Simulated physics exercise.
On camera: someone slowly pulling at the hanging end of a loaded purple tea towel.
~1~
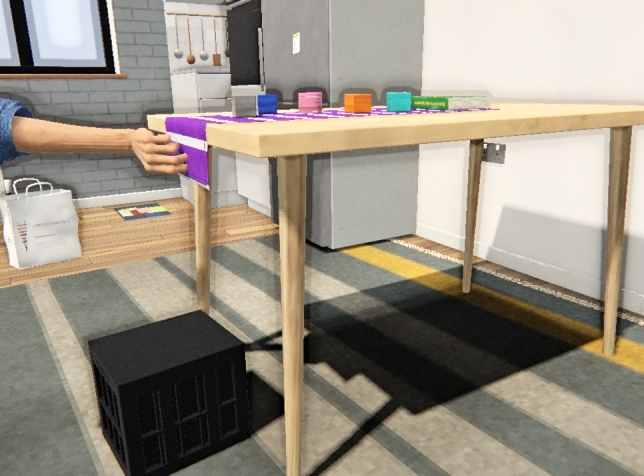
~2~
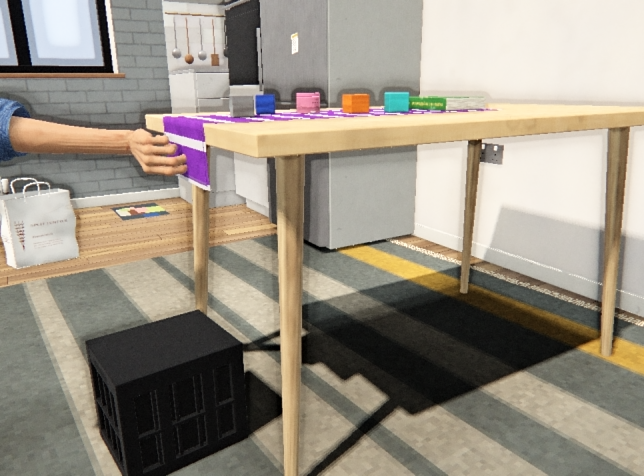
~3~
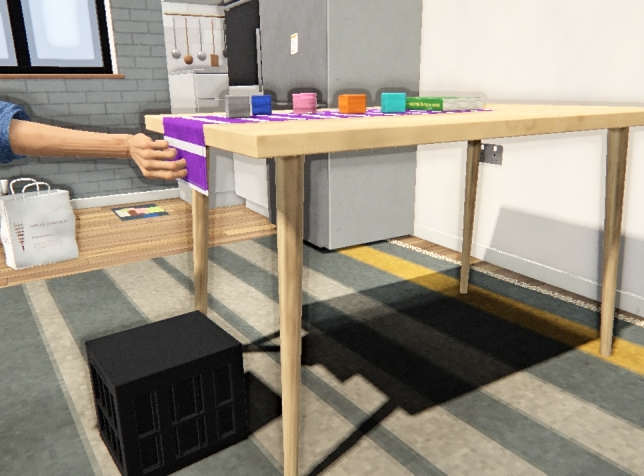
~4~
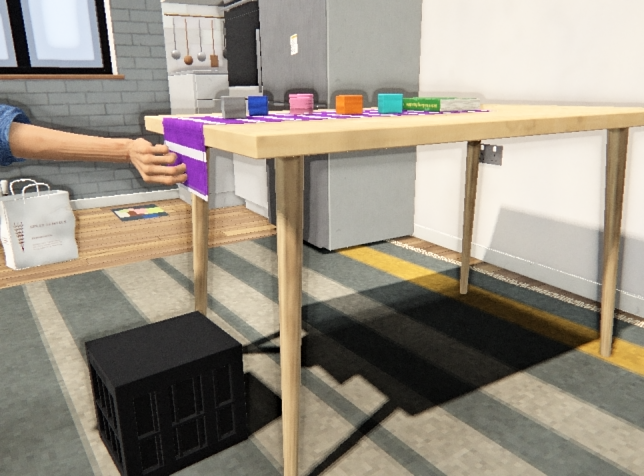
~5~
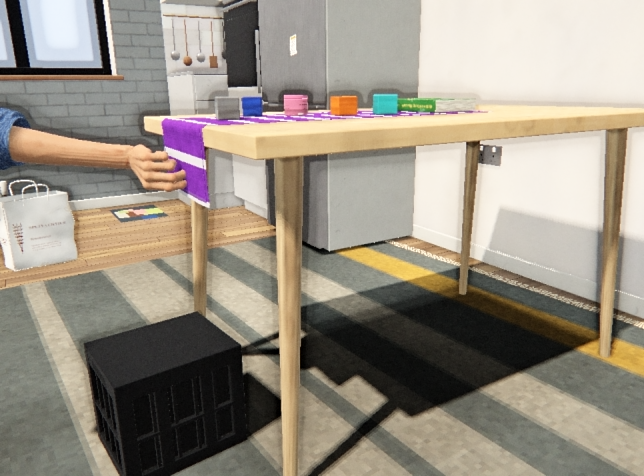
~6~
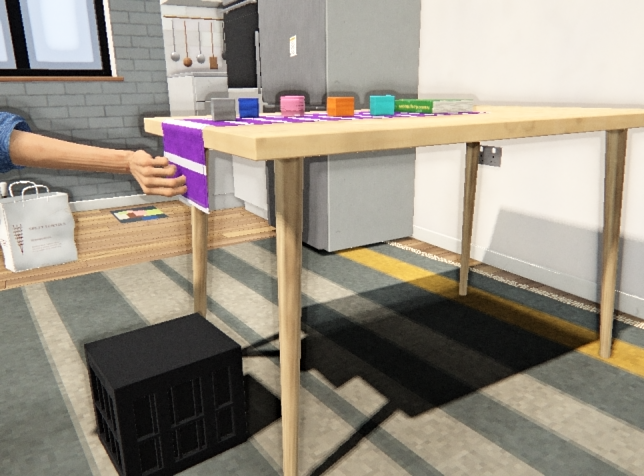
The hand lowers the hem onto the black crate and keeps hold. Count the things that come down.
It carries off three.
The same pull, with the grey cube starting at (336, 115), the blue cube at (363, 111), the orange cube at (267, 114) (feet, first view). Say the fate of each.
The grey cube drops off; the blue cube remains up; the orange cube drops off.
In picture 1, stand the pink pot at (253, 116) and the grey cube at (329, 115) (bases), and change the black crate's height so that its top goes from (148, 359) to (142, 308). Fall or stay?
The pink pot falls, the grey cube does not fall.
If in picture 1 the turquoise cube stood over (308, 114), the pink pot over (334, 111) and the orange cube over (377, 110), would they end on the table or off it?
The turquoise cube falls; the pink pot keeps its place on top; the orange cube remains up.
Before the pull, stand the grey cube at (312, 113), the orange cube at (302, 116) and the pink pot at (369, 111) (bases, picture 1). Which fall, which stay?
The grey cube drops off; the orange cube tumbles off; the pink pot keeps its place on top.
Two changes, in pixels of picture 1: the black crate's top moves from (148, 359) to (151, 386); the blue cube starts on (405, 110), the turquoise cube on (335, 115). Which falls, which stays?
The blue cube holds on; the turquoise cube drops off.
Soon after, hem near (188, 243); all still up.
After that, hem near (191, 303); grey cube and blue cube gone.
And then, hem on the crate; grey cube, blue cube and pink pot gone.
In the end, hem on the crate; grey cube, blue cube and pink pot gone. The answer is three.
